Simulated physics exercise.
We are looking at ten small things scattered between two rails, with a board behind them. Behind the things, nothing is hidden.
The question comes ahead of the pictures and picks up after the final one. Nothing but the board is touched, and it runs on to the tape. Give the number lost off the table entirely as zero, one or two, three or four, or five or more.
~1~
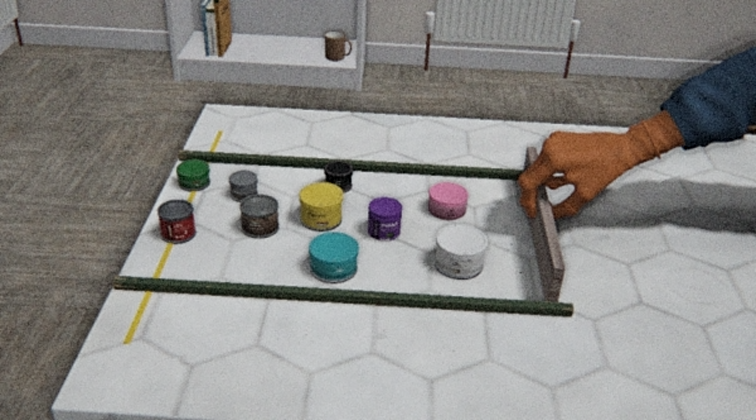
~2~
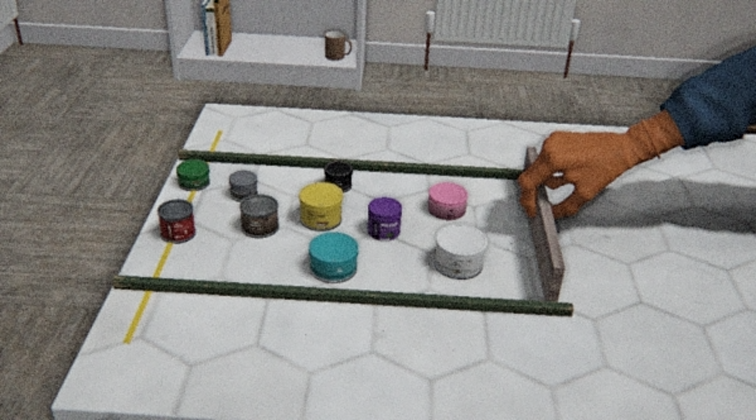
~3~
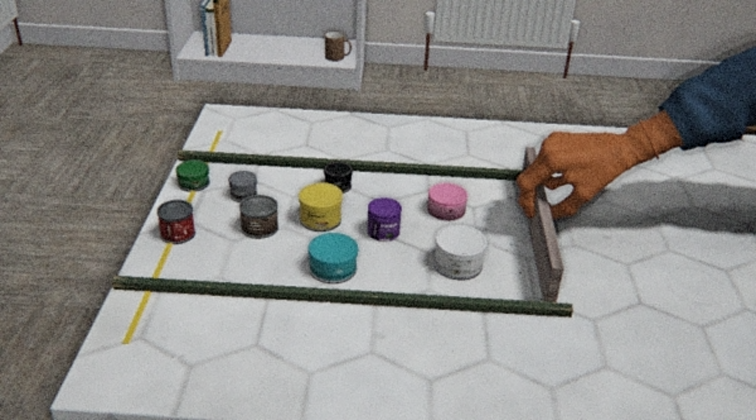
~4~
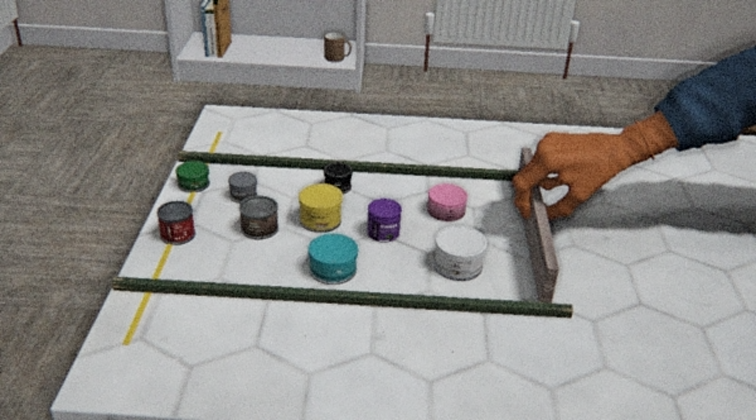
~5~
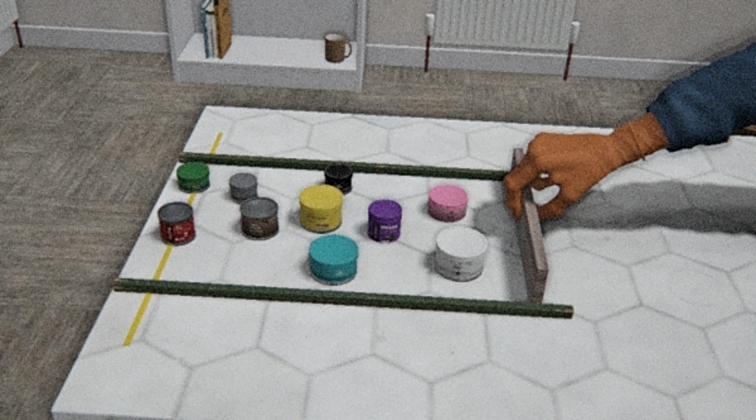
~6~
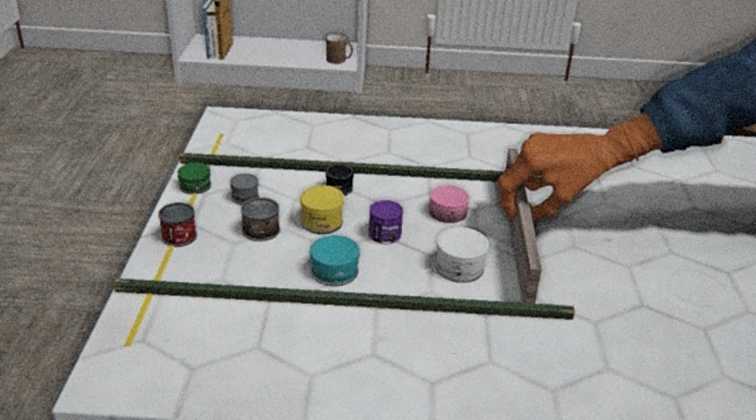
I predict more than four will slip off.
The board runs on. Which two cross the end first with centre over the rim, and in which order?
Red tin and then green tin.
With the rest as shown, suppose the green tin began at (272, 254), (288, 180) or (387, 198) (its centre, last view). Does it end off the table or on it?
Try by try, it drops away, then drops away, then drops away.
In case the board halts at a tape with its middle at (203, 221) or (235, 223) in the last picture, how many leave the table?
Ending up on the floor: First try 3, second try 1.
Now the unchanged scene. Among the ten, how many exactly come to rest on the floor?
The total comes to 6.
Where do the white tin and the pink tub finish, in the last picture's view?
In the last picture the white tin sits around (146, 233) and the pink tub around (177, 183).
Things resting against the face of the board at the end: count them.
It's 4.
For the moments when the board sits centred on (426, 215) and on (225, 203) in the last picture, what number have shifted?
The number moved is 2 and then 10.
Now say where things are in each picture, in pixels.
In the first frame, green tin (194, 175); red tin (177, 222); grey tin (244, 187); board (541, 219); tape (183, 217).
In the second frame, red tin (177, 221); black pot (339, 177).
In the third frame, grey tin (243, 187); turquoise tin (333, 258).
In the fourth frame, green tin (193, 177); pink tub (447, 202).
In the fifth frame, red tin (177, 224); brown tin (260, 219).
In the sixth frame, green tin (195, 179); red tin (178, 224); grey tin (245, 189); board (520, 220); tape (184, 220).
Soon after, none off yet; green tin at rest near (195, 179); red tin at rest near (178, 224); grey tin at rest near (245, 189).
Then, none off yet; green tin moved a little near (177, 175); red tin moved about its own width near (142, 222); grey tin moved well along near (203, 180).
At rest, the number that fall off is five or more; fallen, turquoise tin, yellow tin, brown tin, grey tin, red tin and green tin.
